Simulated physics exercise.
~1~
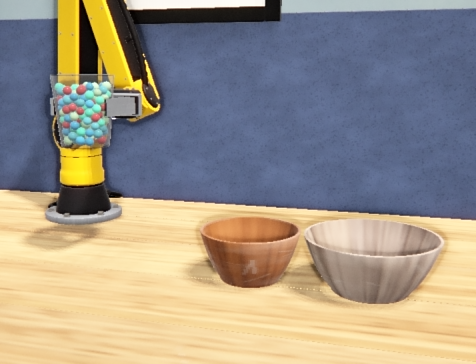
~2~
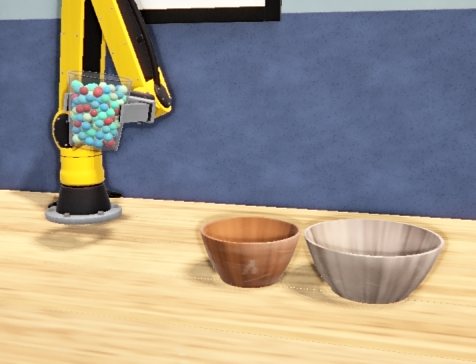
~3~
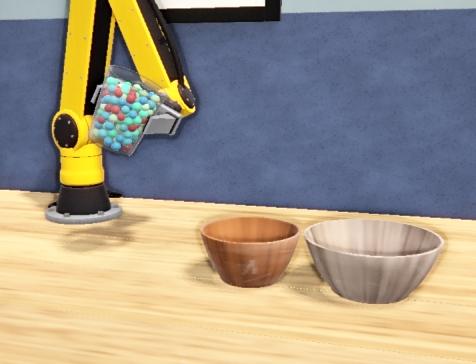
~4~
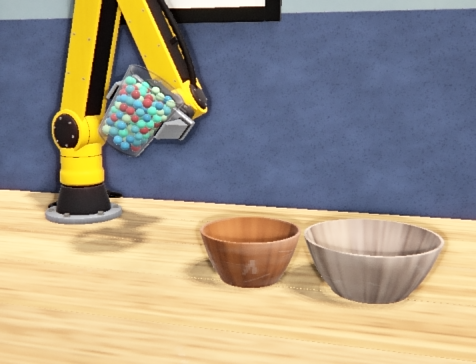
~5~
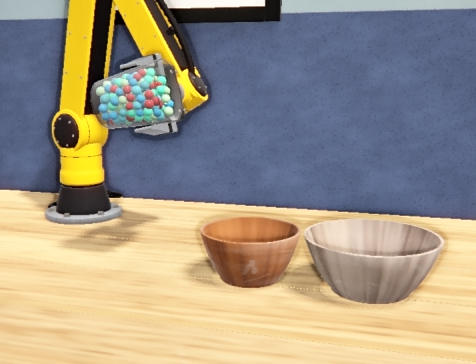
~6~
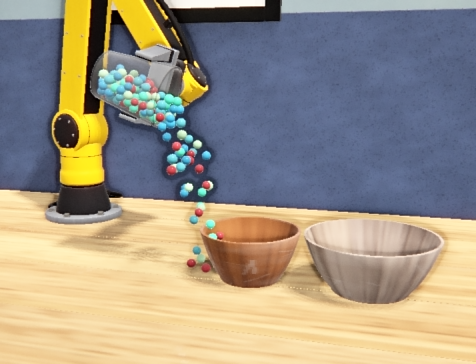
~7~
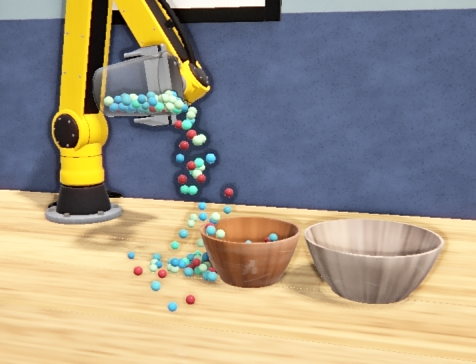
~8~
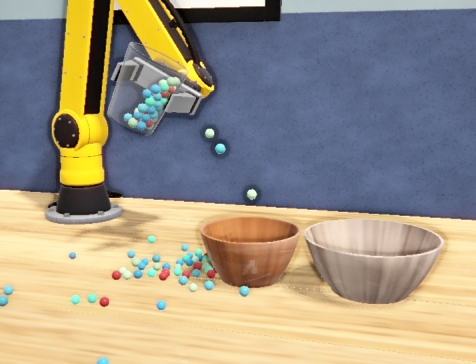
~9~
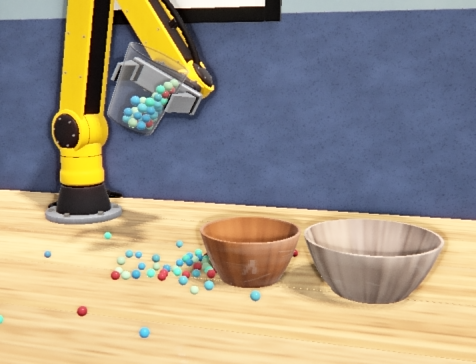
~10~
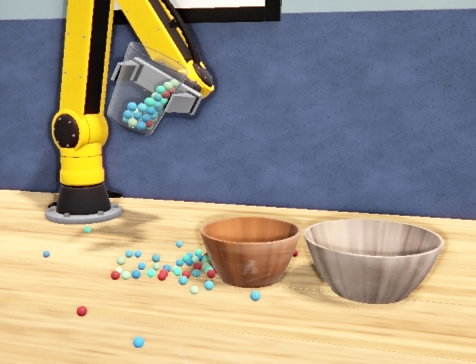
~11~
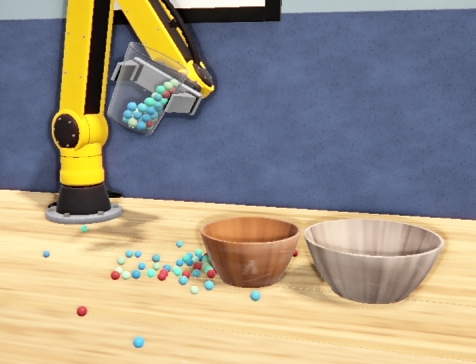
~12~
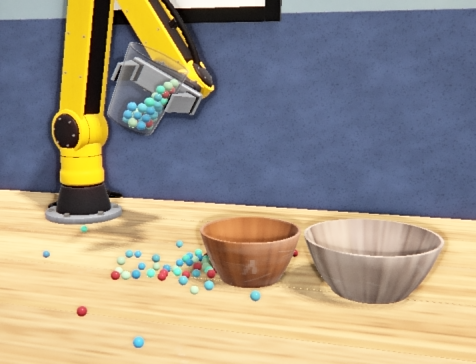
A yellow robot arm tips a clear beaker, spilling colourful balls into and beside the brown bowl.
